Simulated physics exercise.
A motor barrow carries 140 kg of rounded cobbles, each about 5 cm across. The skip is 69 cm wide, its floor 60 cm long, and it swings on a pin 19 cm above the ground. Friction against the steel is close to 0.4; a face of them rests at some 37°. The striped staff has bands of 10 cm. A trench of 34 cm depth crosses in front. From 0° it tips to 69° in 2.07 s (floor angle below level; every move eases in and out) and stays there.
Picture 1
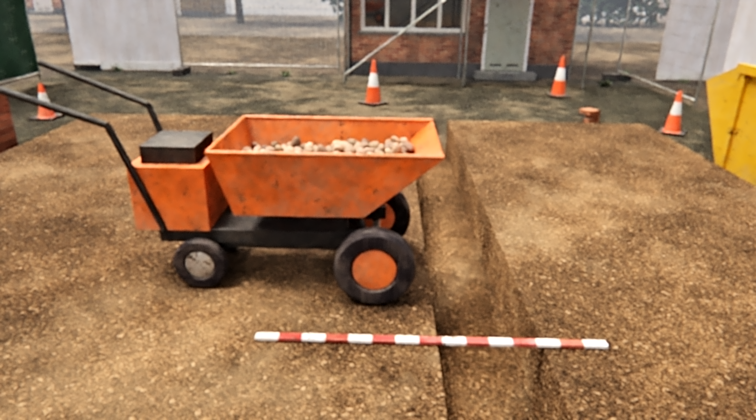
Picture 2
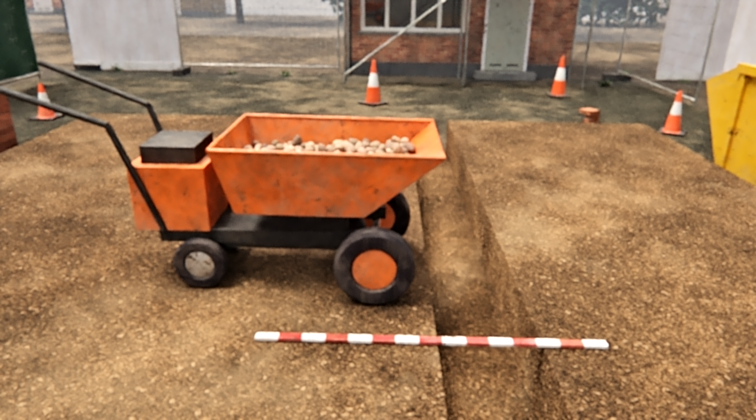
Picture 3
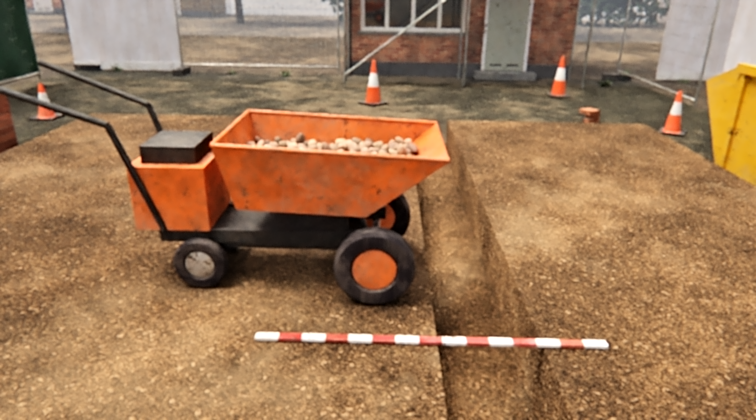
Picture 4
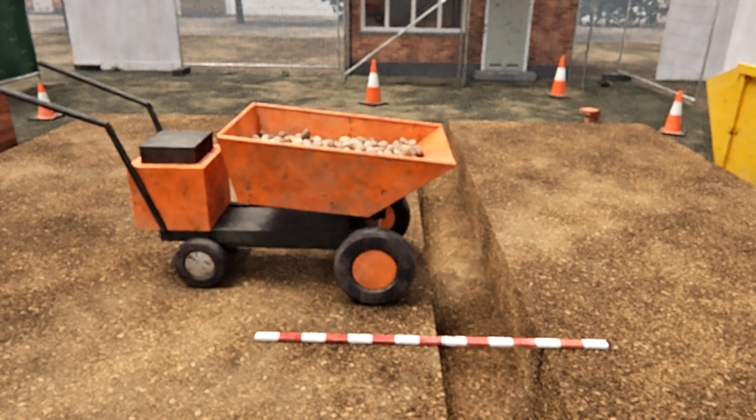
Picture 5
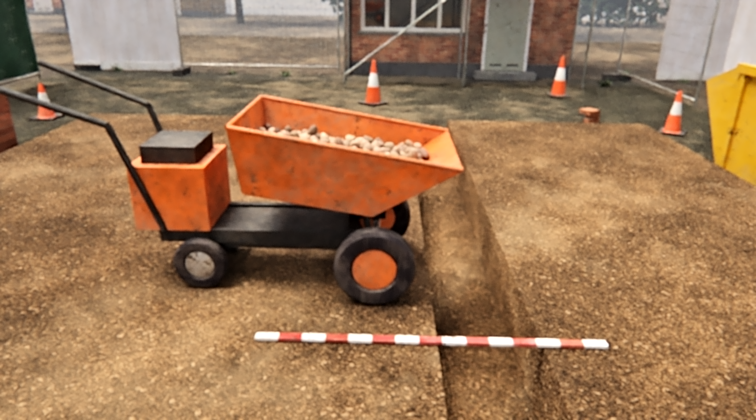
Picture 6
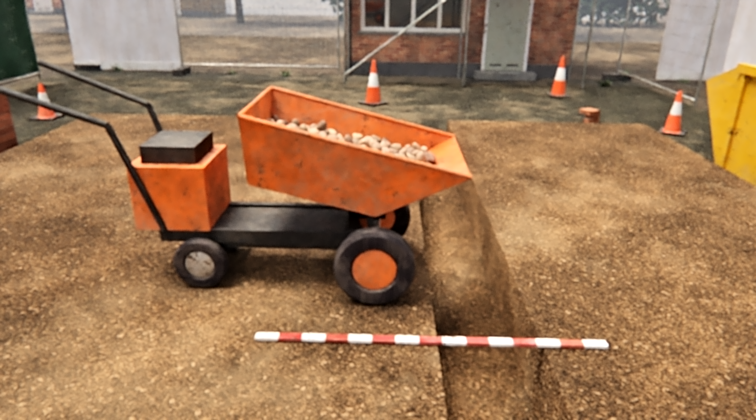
Orange skip of a motor barrow, loaded with rounded cobbles, tilting gradually down to the right beside a trench, its wheels staying still.
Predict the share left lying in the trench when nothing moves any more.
About 42 per cent.
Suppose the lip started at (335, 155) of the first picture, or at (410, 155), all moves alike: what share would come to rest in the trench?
About 90 and 80 per cent.
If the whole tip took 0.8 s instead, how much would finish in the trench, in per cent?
It would be near 35 per cent.
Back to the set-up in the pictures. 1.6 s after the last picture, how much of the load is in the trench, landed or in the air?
Some 15 per cent.
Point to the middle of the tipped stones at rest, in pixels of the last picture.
Around (532, 271).
Then, 0.9 s after the last picture the floor is at 58°, 100 % in the skip; the foremost stones are at (501, 229).
Then, 1.6 s after the last picture the floor is at 69°, 34 % in the skip, 17 % in the trench, 49 % past the trench; the foremost stones are at (632, 279).
Then, 1.9 s after the last picture the floor is at 69°, 9 % in the skip, 30 % in the trench, 61 % past the trench; the foremost stones are at (687, 283).
Then, 3.9 s after the last picture the floor is at 69°, 0 % in the skip, 42 % in the trench, 58 % past the trench; the foremost stones are at (697, 277).
